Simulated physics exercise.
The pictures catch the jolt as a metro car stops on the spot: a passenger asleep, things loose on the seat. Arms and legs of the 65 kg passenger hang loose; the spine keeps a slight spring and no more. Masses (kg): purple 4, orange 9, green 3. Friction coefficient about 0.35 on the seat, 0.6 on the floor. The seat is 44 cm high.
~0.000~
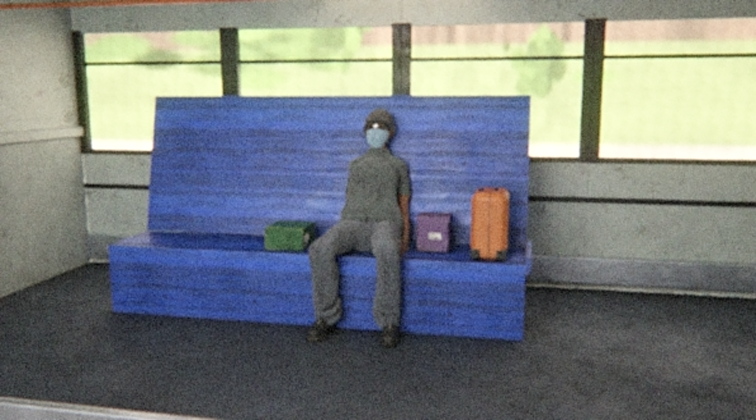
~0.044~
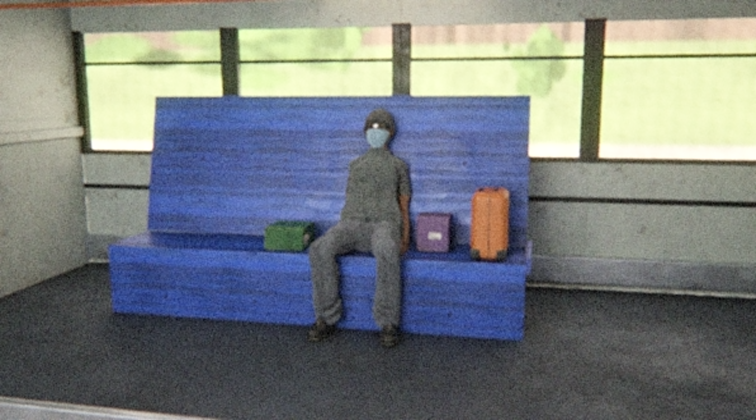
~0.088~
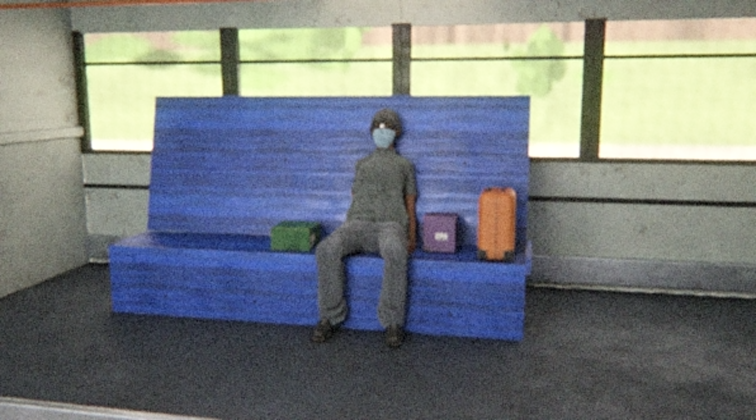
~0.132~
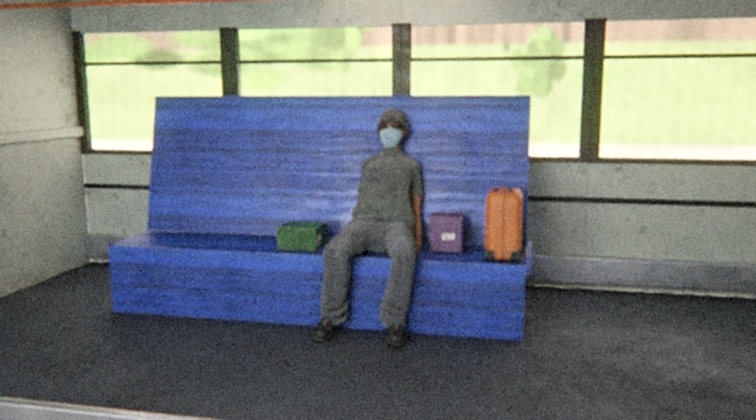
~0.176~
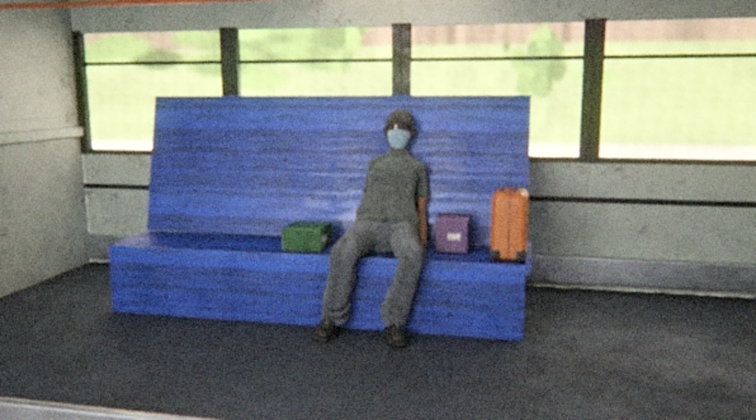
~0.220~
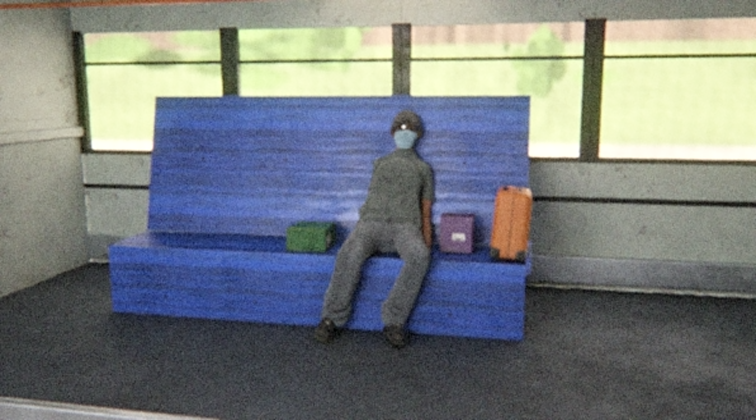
The footage shows a masked, grey-clothed figure on a blue bench beside a green box, a purple box and an orange suitcase; all slide slightly right, the figure's torso leaning right while the feet barely shift, and the suitcase tilts slightly.
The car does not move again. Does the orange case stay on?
The orange case stays on.
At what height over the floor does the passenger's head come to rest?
About 55 cm.
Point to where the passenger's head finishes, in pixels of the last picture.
Around (508, 233).
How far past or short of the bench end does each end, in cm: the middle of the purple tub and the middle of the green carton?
Purple tub 30 short, green carton 130 short.
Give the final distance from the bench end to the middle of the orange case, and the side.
About 10 cm short of it.
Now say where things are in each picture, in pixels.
In the first picture, orange case (490, 223), purple tub (434, 232).
In the second picture, orange case (490, 223), purple tub (434, 232).
In the third picture, orange case (497, 223), purple tub (441, 233).
In the fourth picture, orange case (504, 223), purple tub (448, 233).
In the fifth picture, orange case (510, 223), purple tub (453, 233).
In the sixth picture, orange case (512, 222), purple tub (458, 233). Everything loose set off at about 1.1 m/s.
After 0.40 s the orange case is 10 cm short of the bench end, tilted 0°, near (509, 223) in the last picture's view.
After 0.65 s the orange case is 10 cm short of the bench end, tilted 0°, near (509, 223) in the last picture's view.
After 1.05 s the orange case is 10 cm short of the bench end, tilted 0°, near (509, 223) in the last picture's view.
When all is still (2.7 s), purple tub stays on; orange case stays on; green carton stays on; passenger's hips keep to the seat.
